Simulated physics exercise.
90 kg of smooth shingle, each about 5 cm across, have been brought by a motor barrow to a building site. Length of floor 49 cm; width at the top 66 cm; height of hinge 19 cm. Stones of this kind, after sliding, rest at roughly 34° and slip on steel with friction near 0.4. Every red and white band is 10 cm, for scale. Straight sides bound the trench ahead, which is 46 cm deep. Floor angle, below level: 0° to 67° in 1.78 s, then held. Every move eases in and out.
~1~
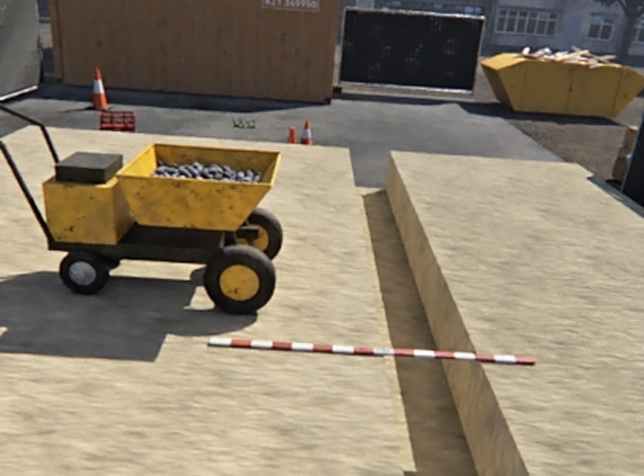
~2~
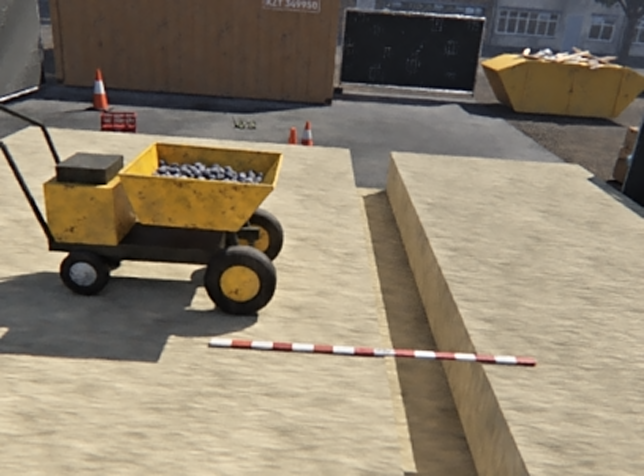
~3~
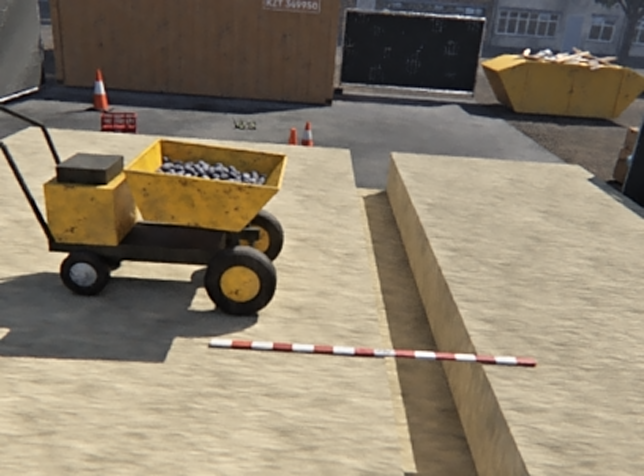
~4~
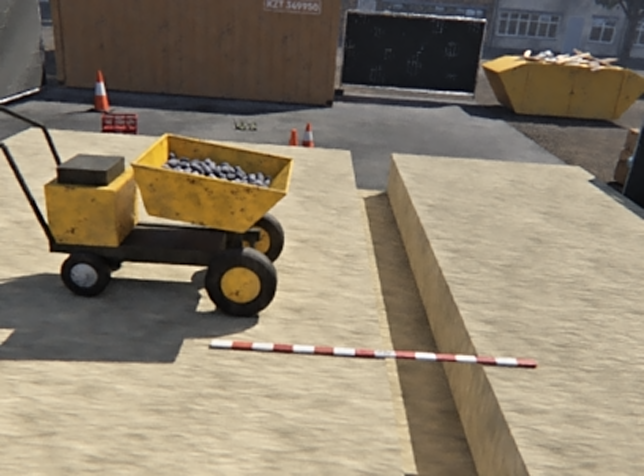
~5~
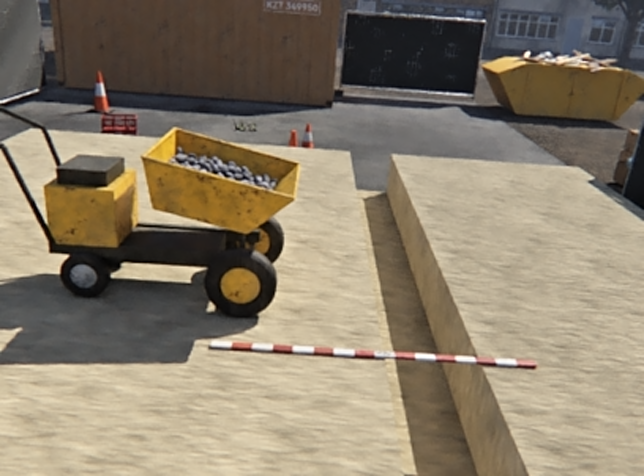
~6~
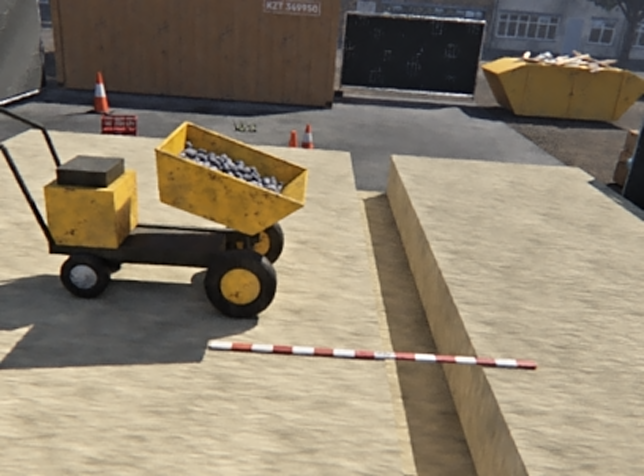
The clip shows a yellow motor barrow loaded with grey stones standing still on pale ground, left of a straight-sided trench and a red and white pole, while its skip tilts gradually forward to the right, its rear end rising.
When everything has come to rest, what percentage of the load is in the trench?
About 73 per cent.
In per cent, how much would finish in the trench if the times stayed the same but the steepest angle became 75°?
Some 80% would finish there.
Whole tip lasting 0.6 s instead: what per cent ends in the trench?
Something close to 80 per cent.
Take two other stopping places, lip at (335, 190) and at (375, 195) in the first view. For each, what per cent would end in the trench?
Estimates: 100 % then 65 %.
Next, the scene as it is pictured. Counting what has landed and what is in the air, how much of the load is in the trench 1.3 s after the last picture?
I'd say near 30 per cent at that time.
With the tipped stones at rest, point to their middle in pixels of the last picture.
Their centre sits close to (398, 358).
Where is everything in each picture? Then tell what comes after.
In the first frame, the skip is at 0°, its lip at (272, 186); the top of the load is at (197, 171).
In the second frame, the skip is at 1°, its lip at (274, 188); the top of the load is at (199, 171).
In the third frame, the skip is at 3°, its lip at (279, 190); the top of the load is at (190, 169).
The fourth frame shows lip at (286, 194), floor tilted 7°, highest stones at (186, 165).
In the fifth frame, the skip is at 12°, its lip at (294, 199); the top of the load is at (192, 160).
In the sixth frame, the skip is at 18°, its lip at (304, 206); the top of the load is at (194, 155).
Then, 0.7 s after the last picture the floor is at 57°, 99 % in the skip, 1 % short of the trench; the foremost stones are at (350, 242).
Then, 1.3 s after the last picture the floor is at 67°, 50 % in the skip, 22 % short of the trench, 28 % in the trench; the foremost stones are at (435, 362).
Then, 1.6 s after the last picture the floor is at 67°, 28 % in the skip, 21 % short of the trench, 51 % in the trench; the foremost stones are at (442, 366).
Then, 3.6 s after the last picture the floor is at 67°, 0 % in the skip, 27 % short of the trench, 73 % in the trench; the foremost stones are at (445, 374).
